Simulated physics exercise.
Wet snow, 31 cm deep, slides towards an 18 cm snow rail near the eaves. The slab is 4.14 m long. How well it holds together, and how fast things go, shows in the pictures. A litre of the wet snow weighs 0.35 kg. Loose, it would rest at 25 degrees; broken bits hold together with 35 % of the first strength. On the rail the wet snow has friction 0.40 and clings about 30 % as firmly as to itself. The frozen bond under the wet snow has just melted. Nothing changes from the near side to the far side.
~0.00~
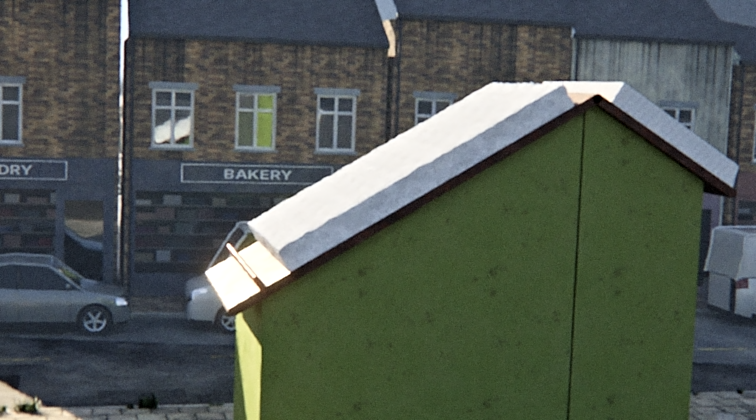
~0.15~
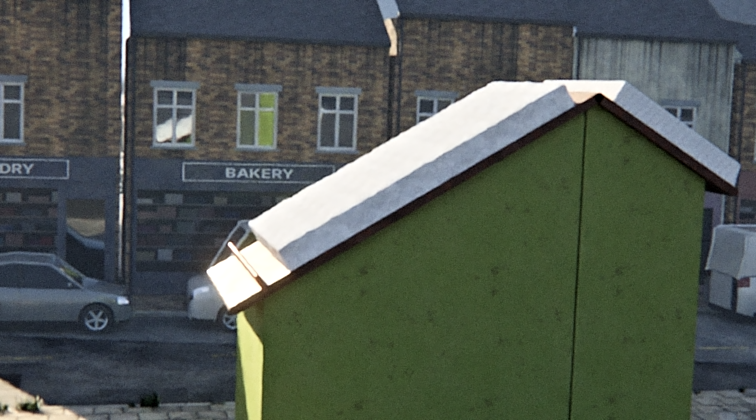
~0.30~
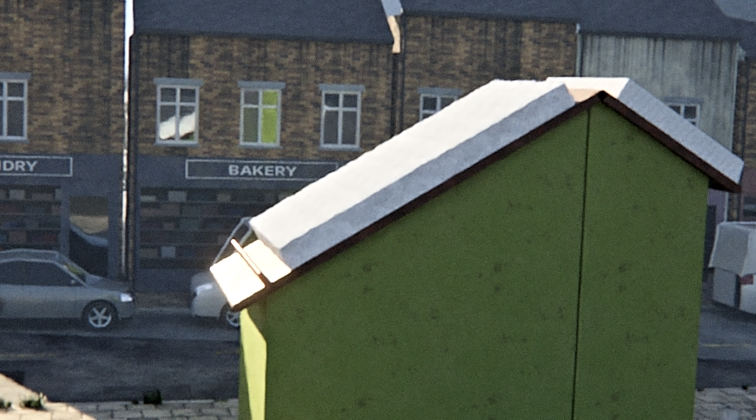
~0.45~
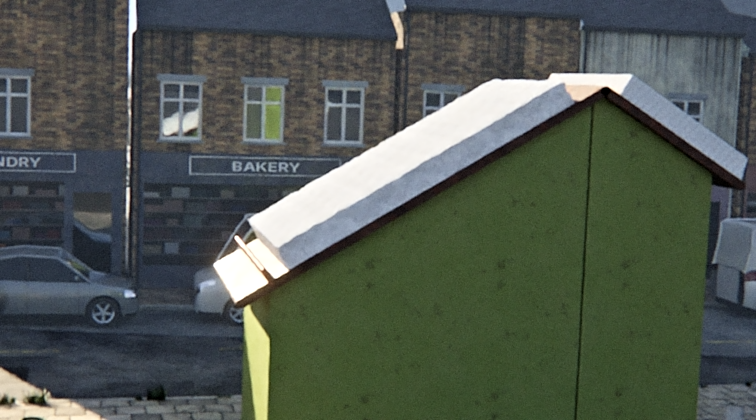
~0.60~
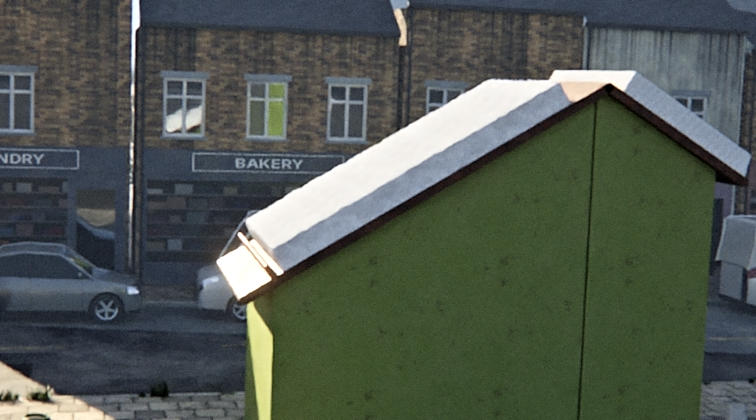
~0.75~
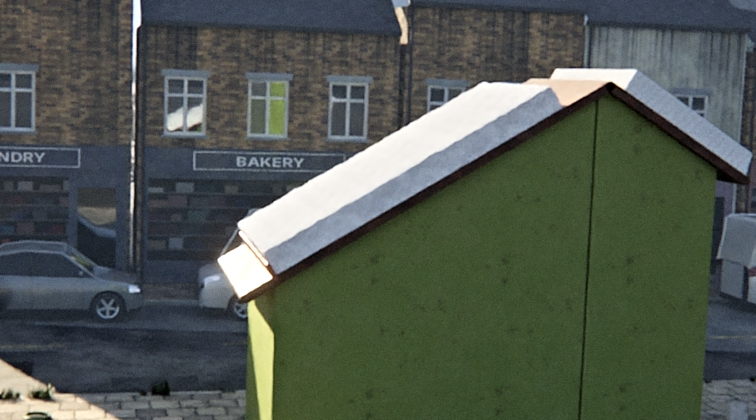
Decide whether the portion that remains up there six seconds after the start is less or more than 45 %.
Expect more than 45 %.
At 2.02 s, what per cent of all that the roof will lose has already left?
Some 40 per cent.
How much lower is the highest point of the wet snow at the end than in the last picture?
Some 0.7 m.
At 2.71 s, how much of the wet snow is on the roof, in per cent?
Some 85 per cent.
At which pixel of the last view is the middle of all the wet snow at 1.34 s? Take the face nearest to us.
Around (380, 198).
By 1.34 s, 100 % of the snow is on the roof.
By 2.02 s, 89 % of the snow is on the roof.
By 2.71 s, 84 % of the snow is on the roof.
By 3.40 s, 80 % of the snow is on the roof.
By 6.00 s, at the end, 74 % of the snow is on the roof.
